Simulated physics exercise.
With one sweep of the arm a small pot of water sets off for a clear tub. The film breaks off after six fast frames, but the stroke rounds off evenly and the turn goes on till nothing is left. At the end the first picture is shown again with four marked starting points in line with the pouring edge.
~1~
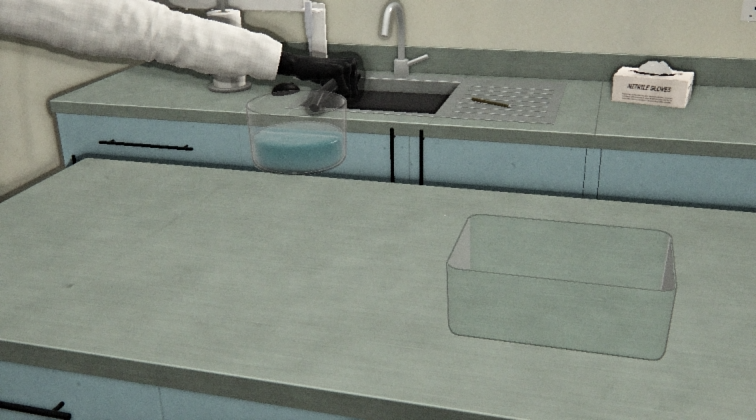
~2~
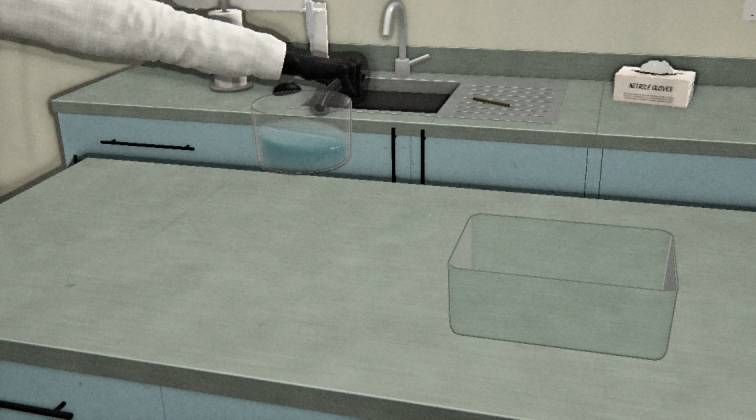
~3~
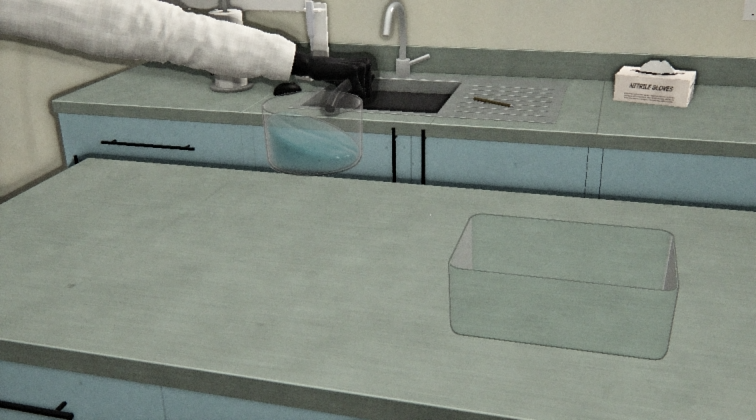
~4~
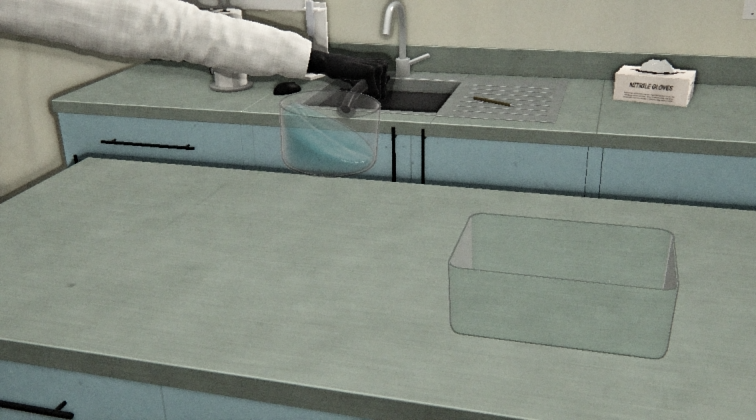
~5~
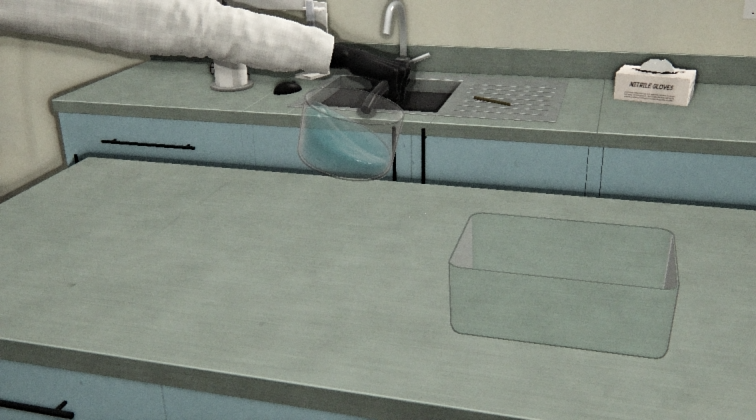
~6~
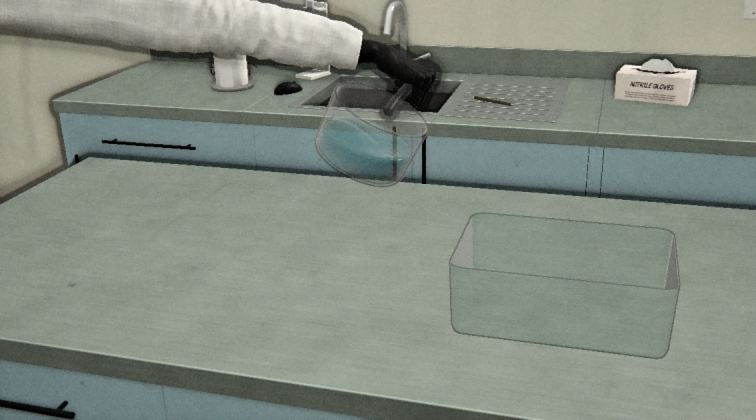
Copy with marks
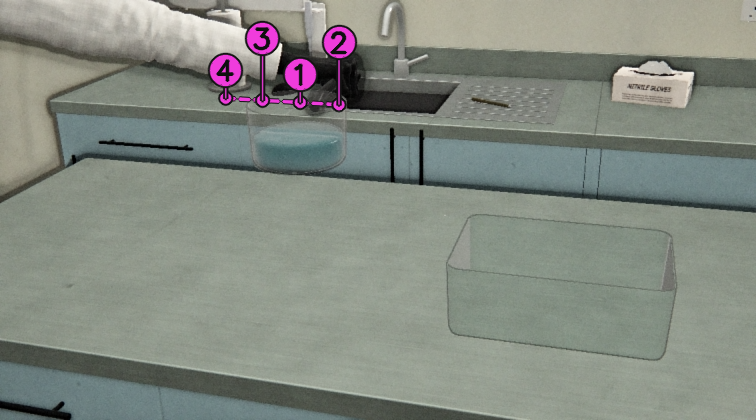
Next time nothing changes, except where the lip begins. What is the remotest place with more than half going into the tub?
1.
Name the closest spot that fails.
The answer is 3.
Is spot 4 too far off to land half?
Yes, that goes wrong.
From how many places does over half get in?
Two of the four.
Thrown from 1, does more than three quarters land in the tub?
No, it does not.
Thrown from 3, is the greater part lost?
Yes, that goes wrong.
On the marked copy, 1 at (300, 102); 2 at (339, 104); 3 at (262, 100); 4 at (225, 98).
If 1 is chosen, about 64 % lands in the tub, 28 % falls short and 8 % goes beside or beyond.
If 2 is chosen, about 80 % lands in the tub, 10 % falls short and 10 % goes beside or beyond.
If 3 is chosen, about 36 % lands in the tub, 59 % falls short and 5 % goes beside or beyond.
If 4 is chosen, about 6 % lands in the tub, 92 % falls short.
